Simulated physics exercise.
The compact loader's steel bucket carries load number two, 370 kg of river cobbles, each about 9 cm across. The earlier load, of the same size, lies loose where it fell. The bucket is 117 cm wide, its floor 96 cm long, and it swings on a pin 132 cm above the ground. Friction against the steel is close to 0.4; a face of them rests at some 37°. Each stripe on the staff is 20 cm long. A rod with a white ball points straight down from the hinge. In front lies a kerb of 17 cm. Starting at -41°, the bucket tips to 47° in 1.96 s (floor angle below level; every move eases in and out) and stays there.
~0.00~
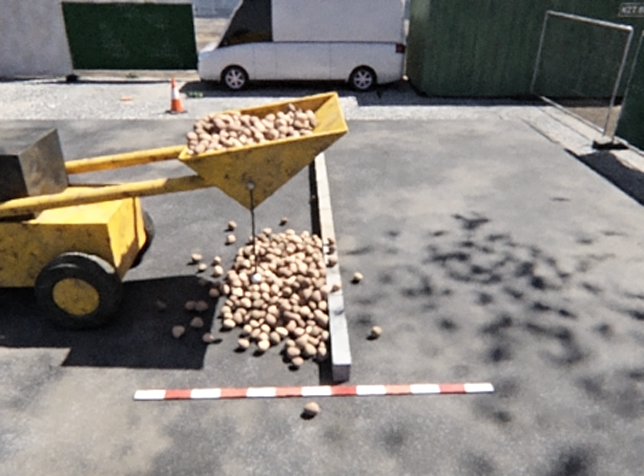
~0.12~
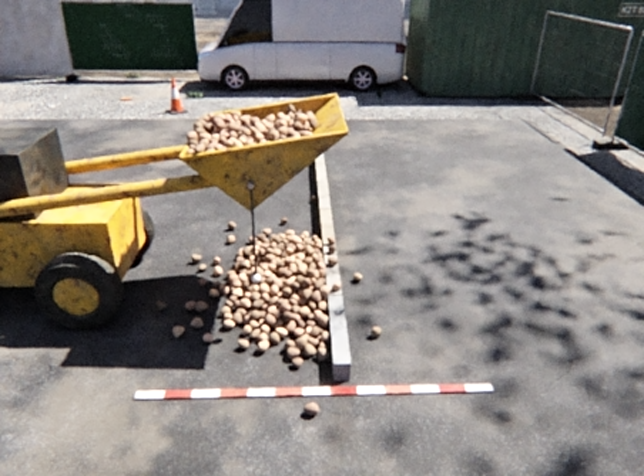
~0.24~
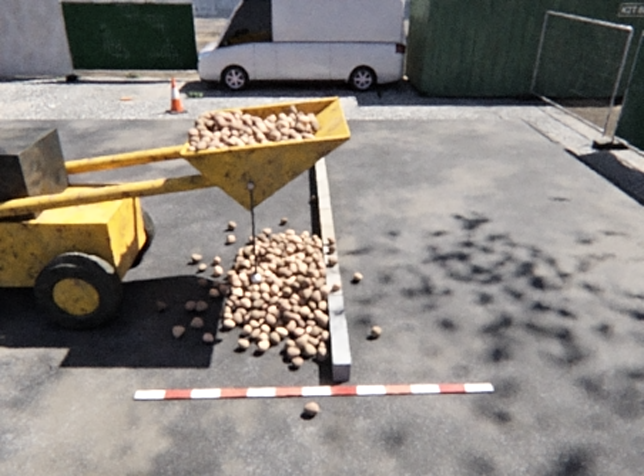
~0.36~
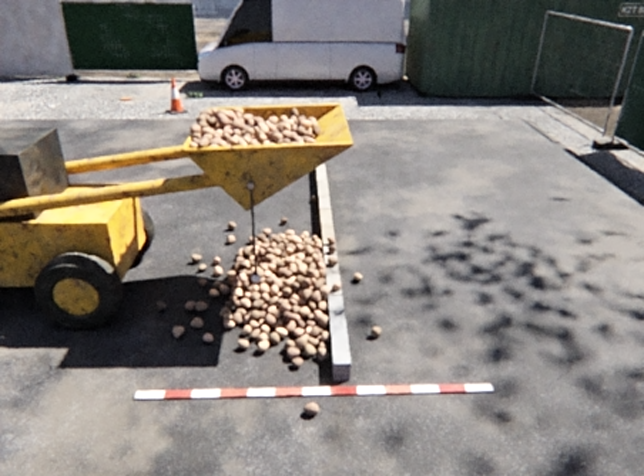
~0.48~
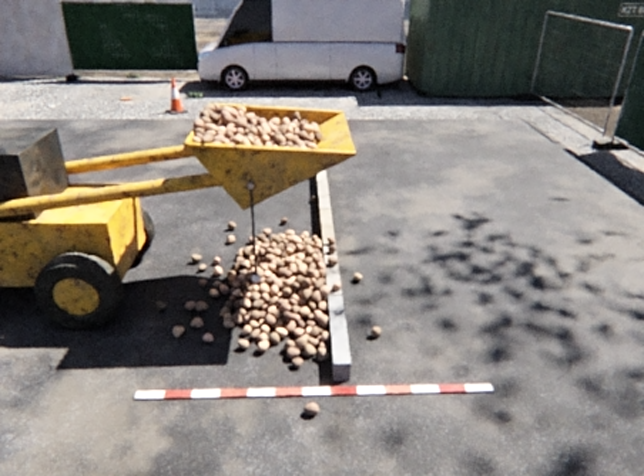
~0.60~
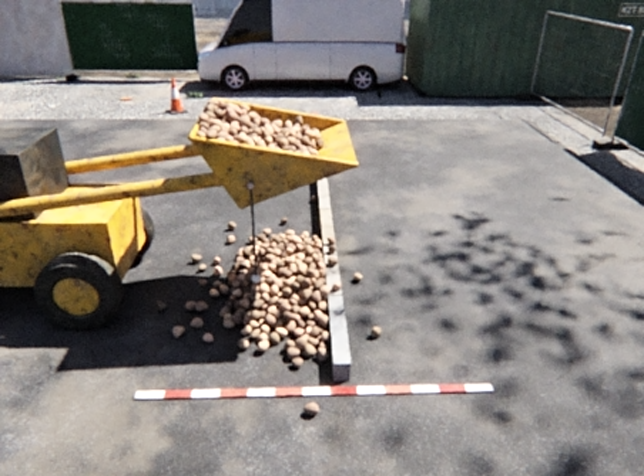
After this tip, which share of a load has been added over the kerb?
Some 88 per cent is added.
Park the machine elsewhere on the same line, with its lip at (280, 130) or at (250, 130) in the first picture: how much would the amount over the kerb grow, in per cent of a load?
Near 15 per cent from the first place, 0 from the second.
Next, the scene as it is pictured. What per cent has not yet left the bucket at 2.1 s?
It holds some 10 per cent.
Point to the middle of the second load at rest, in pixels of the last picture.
Near (379, 284).
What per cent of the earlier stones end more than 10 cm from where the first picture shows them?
Roughly 0 per cent of them.
After 1.5 s the floor is at 33°; in per cent of one load, 97 in the bucket, 102 on this side of the kerb, 1 over the kerb; the foremost stones are at (343, 250).
After 2.1 s the floor is at 47°; in per cent of one load, 8 in the bucket, 127 on this side of the kerb, 66 over the kerb; the foremost stones are at (424, 280).
After 2.4 s the floor is at 47°; in per cent of one load, 0 in the bucket, 113 on this side of the kerb, 87 over the kerb; the foremost stones are at (470, 285).
After 5.1 s the floor is at 47°; in per cent of one load, 0 in the bucket, 112 on this side of the kerb, 88 over the kerb; the foremost stones are at (501, 290). Net gain over the kerb, 88.
